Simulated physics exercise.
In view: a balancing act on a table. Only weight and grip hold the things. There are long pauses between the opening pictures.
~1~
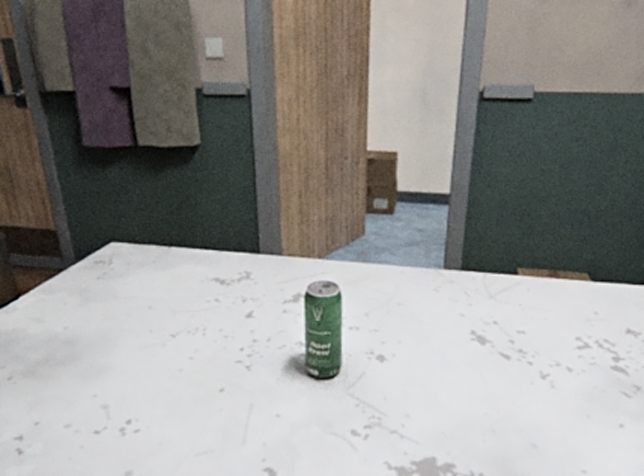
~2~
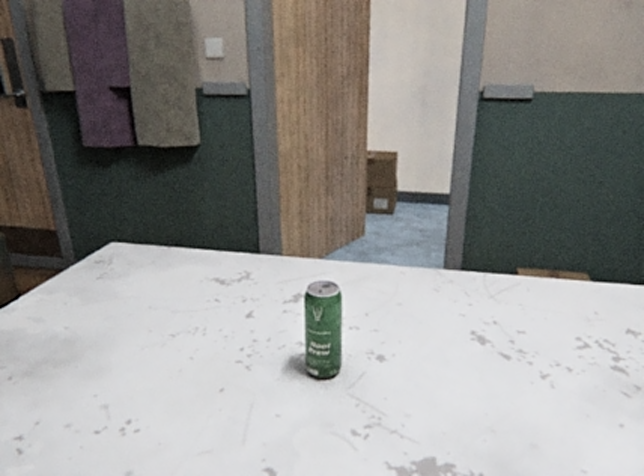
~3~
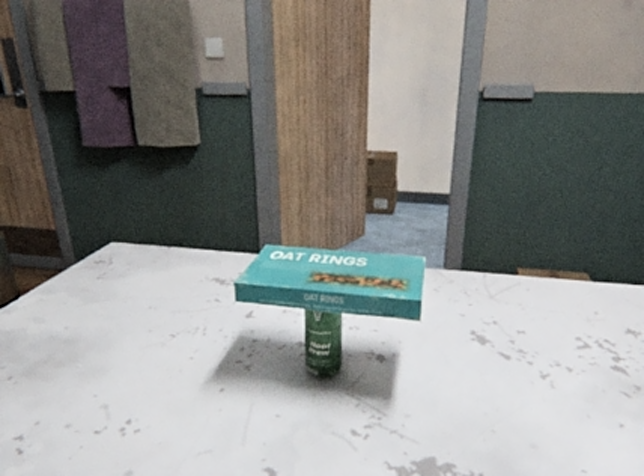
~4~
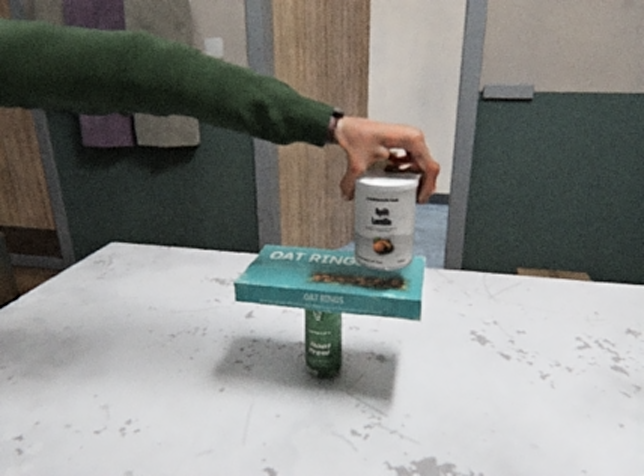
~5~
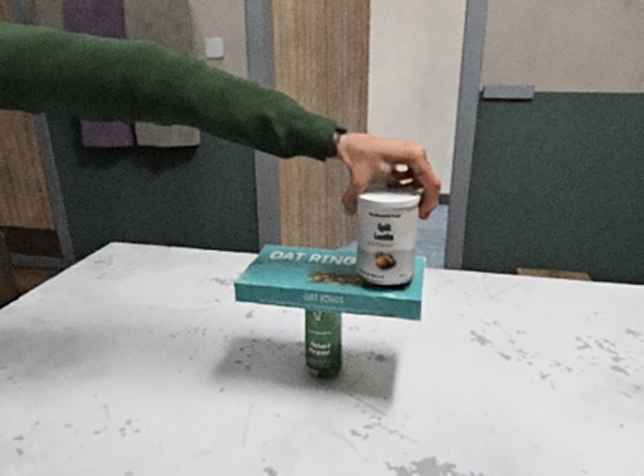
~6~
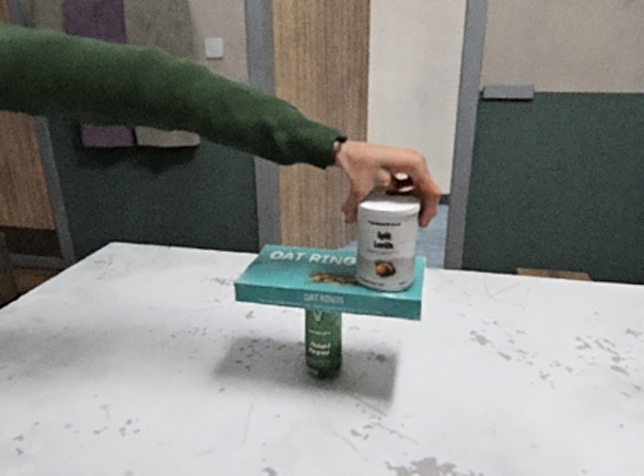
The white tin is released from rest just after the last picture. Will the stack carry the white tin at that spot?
As it turns out, it loses its balance.
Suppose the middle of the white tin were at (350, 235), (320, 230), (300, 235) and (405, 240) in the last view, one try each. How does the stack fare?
In the first case it comes apart; in the second case it keeps its balance; in the third case it stays up; in the fourth case it loses its balance.
Then, 0.30 s past the last view, white tin now fallen; turquoise packet rocked 45° from its first pose.
Then, 0.40 s past the last view, turquoise packet on its side.
Then, 0.50 s past the last view, turquoise packet now fallen.
Then, 0.80 s past the last view, things are still on the move.
Finally, fallen, white tin and turquoise packet; green can still in place. The stack comes apart.
